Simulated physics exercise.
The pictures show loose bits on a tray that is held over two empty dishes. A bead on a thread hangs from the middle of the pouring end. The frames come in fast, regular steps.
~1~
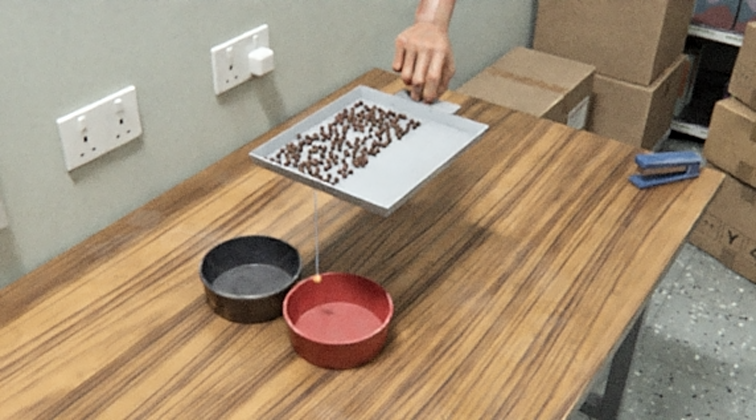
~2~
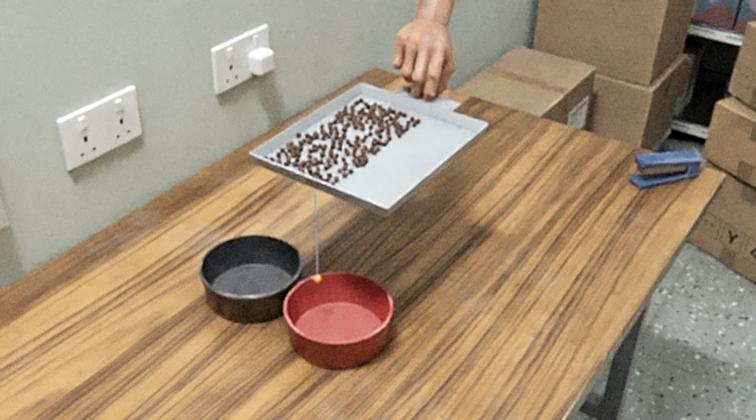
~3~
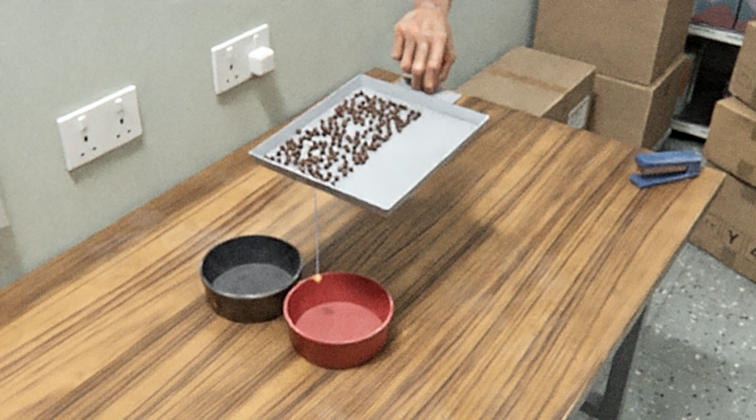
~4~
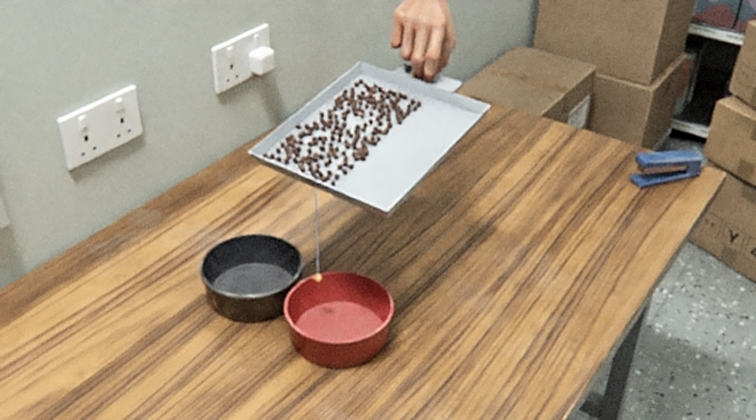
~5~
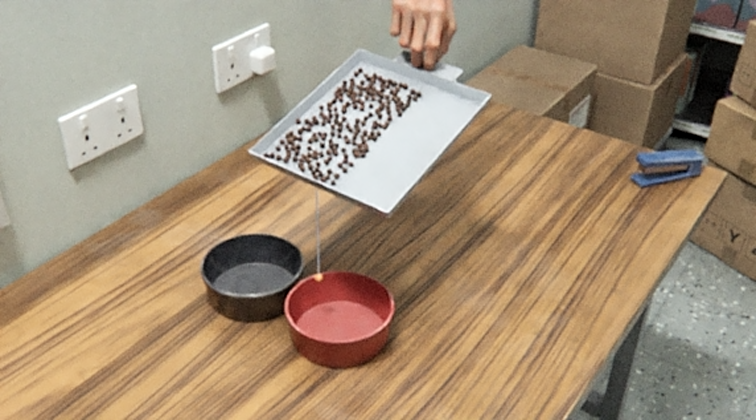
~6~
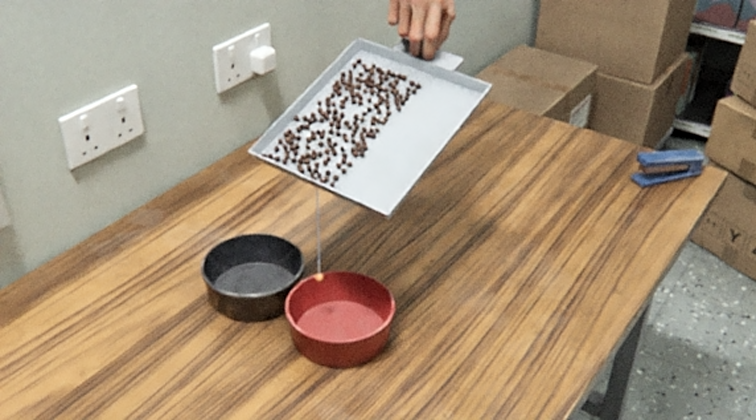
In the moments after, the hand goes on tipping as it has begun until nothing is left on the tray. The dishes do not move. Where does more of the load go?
It favours the right-hand dish.
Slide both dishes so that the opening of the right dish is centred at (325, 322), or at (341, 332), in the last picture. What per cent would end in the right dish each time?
The first gives 80 %, the second 70 %.
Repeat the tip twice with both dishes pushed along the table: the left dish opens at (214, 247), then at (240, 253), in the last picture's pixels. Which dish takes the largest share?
In turn: The dish on the right; right.
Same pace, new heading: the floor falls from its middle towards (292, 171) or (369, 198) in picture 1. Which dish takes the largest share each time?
The first try: Left. The second: The right dish.
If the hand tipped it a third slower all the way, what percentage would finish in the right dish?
Close to 70 per cent.
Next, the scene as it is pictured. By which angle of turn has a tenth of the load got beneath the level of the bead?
At some 75 degrees.
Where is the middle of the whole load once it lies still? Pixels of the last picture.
Around (330, 343).
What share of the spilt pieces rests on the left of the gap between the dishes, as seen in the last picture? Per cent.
Near 60 %.
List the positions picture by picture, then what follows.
In the first frame, corners of the pouring end near (254, 153) and (386, 205), level; middle of the load near (348, 143), allspice berries; left dish near (218, 302); right dish near (306, 348); bead on its thread near (318, 279).
In the second frame, corners of the pouring end near (254, 153) and (386, 205), level; middle of the load near (348, 141).
In the third frame, corners of the pouring end near (253, 152) and (386, 206), tipped barely, lowest at the right corner; middle of the load near (348, 137).
In the fourth frame, corners of the pouring end near (253, 151) and (386, 207), tipped a little, lowest at the right corner; middle of the load near (348, 131).
In the fifth frame, corners of the pouring end near (253, 150) and (387, 209), tipped a little, lowest at the right corner; middle of the load near (348, 126).
In the sixth frame, corners of the pouring end near (253, 150) and (387, 210), tipped clearly, lowest at the right corner; middle of the load near (346, 122); left dish near (220, 301); right dish near (308, 346).
Shortly afterwards, tray tipped steeply; all but a few on the tray; a little in the air.
Next, tray tipped right over; near two thirds on the tray; a little in the right dish; only a few in the left dish; a little outside both; near a quarter in the air.
Some moments later, tray tipped past a quarter turn; near two thirds in the right dish; only a few in the left dish; near a quarter outside both.
In the end, tray tipped past a quarter turn; near two thirds in the right dish; only a few in the left dish; near a quarter outside both.
